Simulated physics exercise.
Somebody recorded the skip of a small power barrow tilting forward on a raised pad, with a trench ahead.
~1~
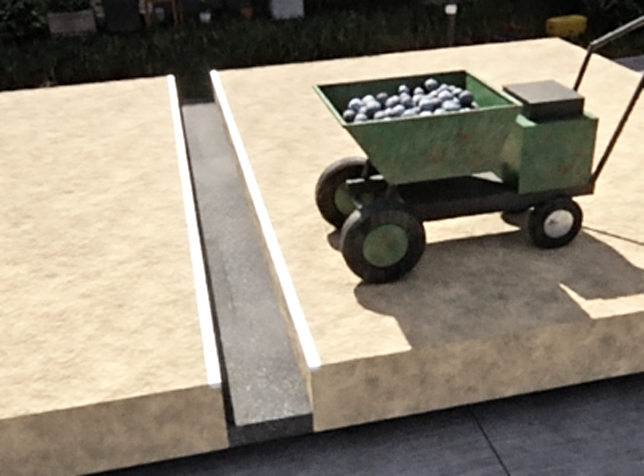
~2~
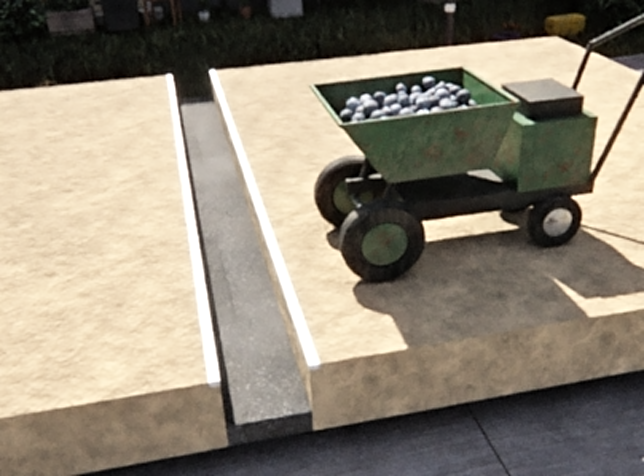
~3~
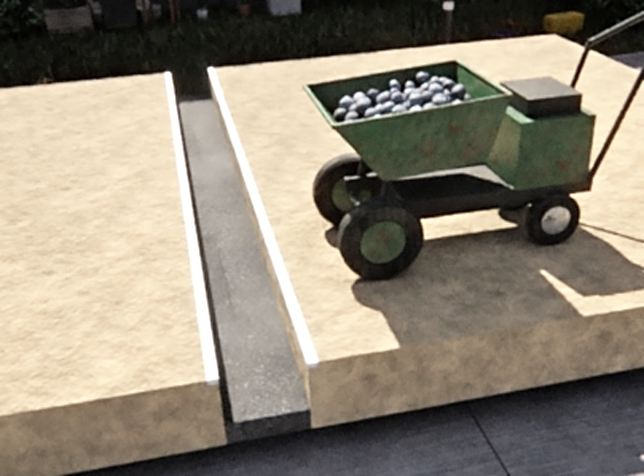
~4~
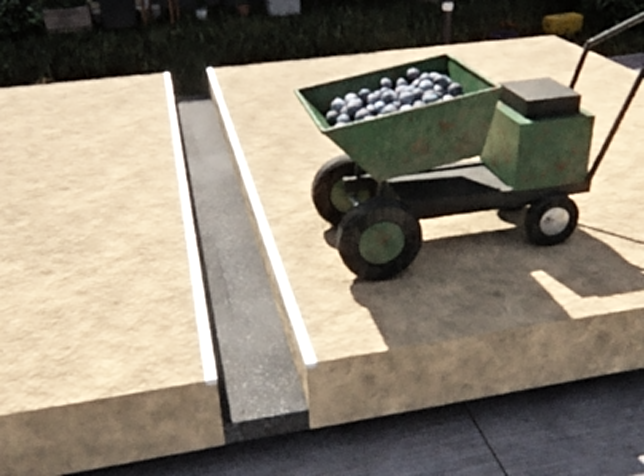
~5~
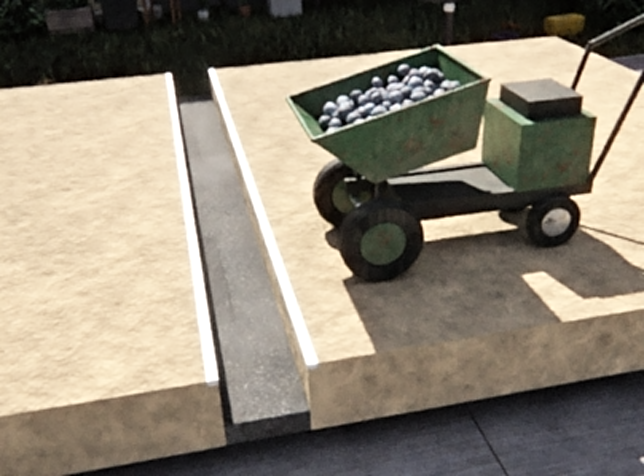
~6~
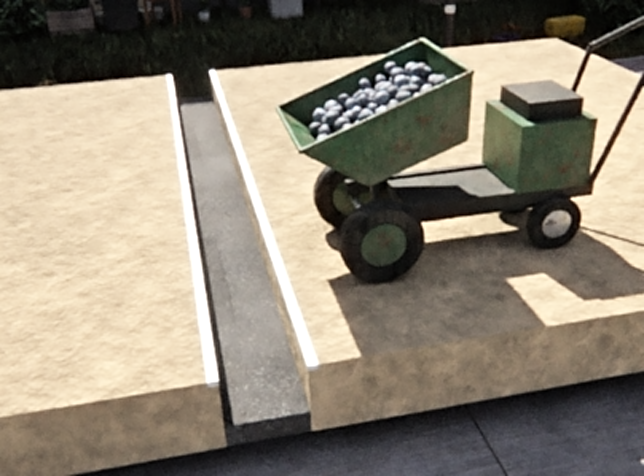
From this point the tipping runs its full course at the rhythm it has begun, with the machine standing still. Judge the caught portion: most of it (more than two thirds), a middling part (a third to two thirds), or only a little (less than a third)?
Most of it.
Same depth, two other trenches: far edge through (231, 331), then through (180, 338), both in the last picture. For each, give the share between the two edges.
In turn 50 and 100 in a hundred.
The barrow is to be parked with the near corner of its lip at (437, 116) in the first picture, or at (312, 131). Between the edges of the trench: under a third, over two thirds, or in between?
First: One to two thirds; second: Less than a third.
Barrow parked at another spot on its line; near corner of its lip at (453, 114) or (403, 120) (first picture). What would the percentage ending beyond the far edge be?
First position: Some 0 percent; second position: Some 0 percent.
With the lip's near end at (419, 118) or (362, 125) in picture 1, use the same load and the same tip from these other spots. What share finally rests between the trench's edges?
The share would be near 70 percent, and then near 90 percent.
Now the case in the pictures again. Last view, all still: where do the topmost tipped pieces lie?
My guess for the top is about pixel (156, 275).
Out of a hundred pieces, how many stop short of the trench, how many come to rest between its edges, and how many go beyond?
Short 0, between 80, beyond 20 %.
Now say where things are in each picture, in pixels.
Lip of the skip at (345, 127), level; top of the load at (424, 113), round cobbles; first edge of the trench at (300, 321); far edge at (208, 335), the trench over half as wide as the skip, and about half as deep as wide, in the first picture.
Lip of the skip at (342, 126), level; top of the load at (422, 111), in the second picture.
Lip of the skip at (334, 127), tipped barely; top of the load at (427, 104), in the third picture.
Lip of the skip at (324, 132), tipped a little; top of the load at (418, 101), in the fourth picture.
Lip of the skip at (313, 141), tipped a little; top of the load at (409, 98), in the fifth picture.
Lip of the skip at (301, 152), tipped clearly; top of the load at (411, 92); first edge of the trench at (298, 320); far edge at (206, 334), in the sixth picture.
Soon, skip tipped steeply; all in the skip.
A while on, skip tipped right over; about two thirds in the skip; about a quarter in or heaped over the trench; a small part beyond it; a stray few falling.
Towards the end, skip tipped right over; a stray few in the skip; most in or heaped over the trench; about a quarter beyond it.
Finally, skip tipped right over; most in or heaped over the trench; about a quarter beyond it.
